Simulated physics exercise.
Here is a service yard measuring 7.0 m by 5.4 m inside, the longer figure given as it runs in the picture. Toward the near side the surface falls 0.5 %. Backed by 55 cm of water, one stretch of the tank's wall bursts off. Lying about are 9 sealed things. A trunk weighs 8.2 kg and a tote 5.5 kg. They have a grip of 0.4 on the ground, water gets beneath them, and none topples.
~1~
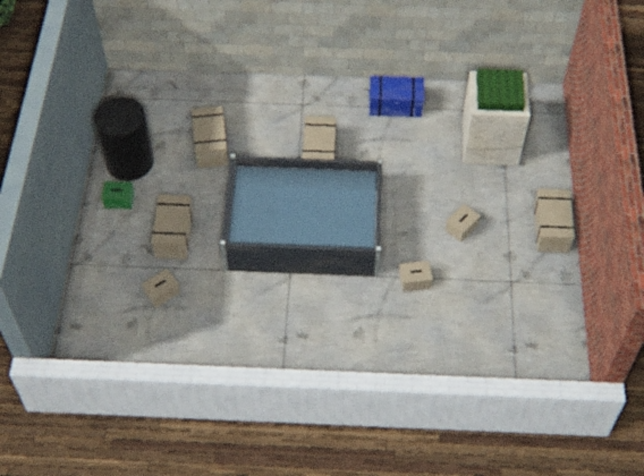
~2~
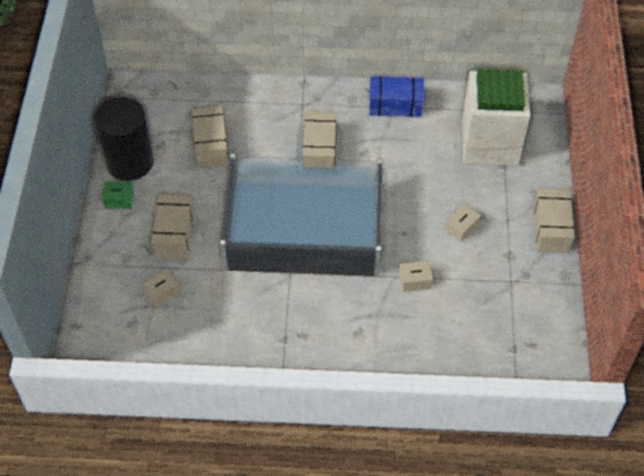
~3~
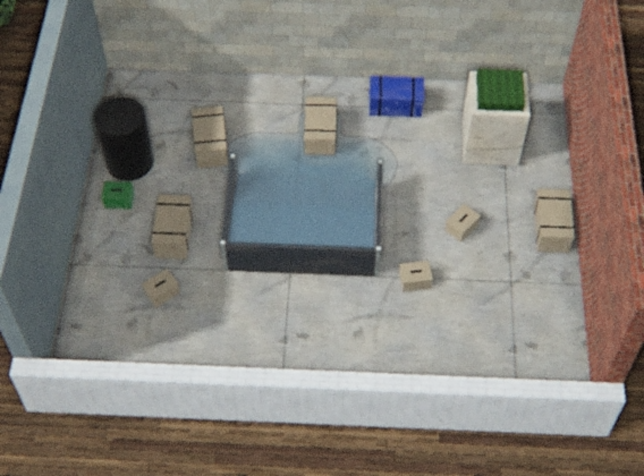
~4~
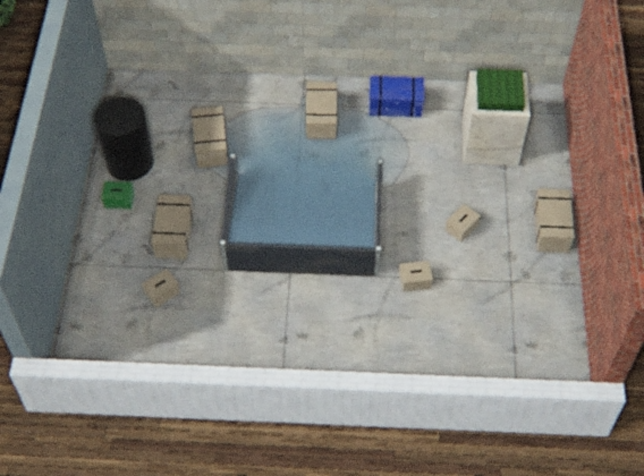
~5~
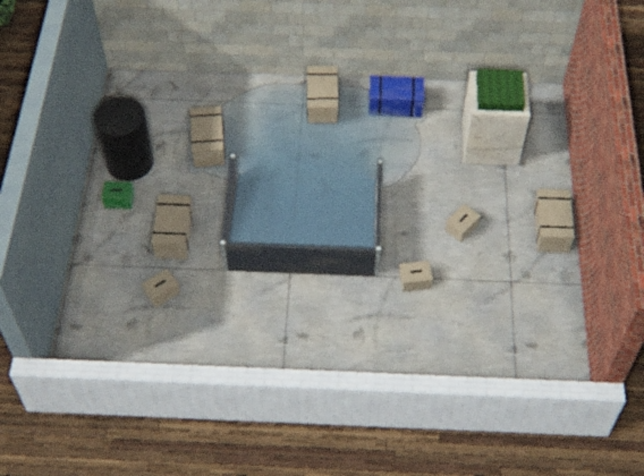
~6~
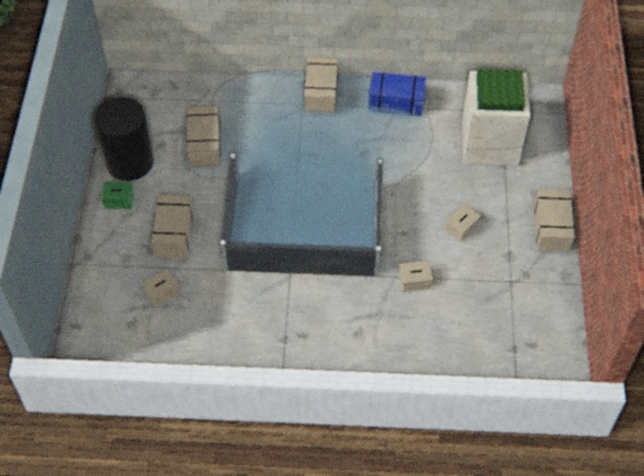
A blue pool's back wall gave way and water spread across the paved yard toward the far wall, pushing a cardboard box backward, then nudging the blue trunk and another box slightly.
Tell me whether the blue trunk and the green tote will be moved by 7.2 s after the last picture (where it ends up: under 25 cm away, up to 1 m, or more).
Here's what I'd expect: The blue trunk is pushed a long way while the green tote is pushed a long way.
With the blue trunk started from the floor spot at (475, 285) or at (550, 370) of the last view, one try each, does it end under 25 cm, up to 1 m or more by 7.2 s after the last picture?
In that order: It ends far away; it slides a little.
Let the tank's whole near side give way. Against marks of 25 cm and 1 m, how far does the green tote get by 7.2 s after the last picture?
Result: Green tote displaced far.
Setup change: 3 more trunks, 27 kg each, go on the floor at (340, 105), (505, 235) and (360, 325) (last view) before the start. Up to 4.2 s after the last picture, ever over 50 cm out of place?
From first to last: Surpasses it, does not reach it, does not reach it.
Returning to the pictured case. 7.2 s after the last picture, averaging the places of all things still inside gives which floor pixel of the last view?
Roughly at (312, 312).
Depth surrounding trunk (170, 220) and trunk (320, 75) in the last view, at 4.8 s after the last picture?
First about 3 cm, second about 5 cm.
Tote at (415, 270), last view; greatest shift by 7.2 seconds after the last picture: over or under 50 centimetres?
Lab note: Result within threshold.
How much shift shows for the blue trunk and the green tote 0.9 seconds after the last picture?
About 60 and 0 cm by then.
Then, 0.9 s after the last picture the blue trunk is near (428, 68), 0.6 m from its start, afloat; the green tote is near (117, 190), 0.0 m from its start, aground; 2 afloat.
Then, 2.8 s after the last picture the blue trunk is near (539, 119), 2.1 m from its start, afloat; the green tote is near (119, 192), 0.1 m from its start, aground; 3 afloat.
Then, 4.8 s after the last picture the blue trunk is near (527, 274), 3.6 m from its start, afloat; the green tote is near (150, 267), 1.4 m from its start, aground; 4 afloat.
Then, 7.2 s after the last picture the blue trunk is near (417, 357), 4.5 m from its start, afloat; the green tote is near (116, 308), 1.9 m from its start, aground; 7 afloat.
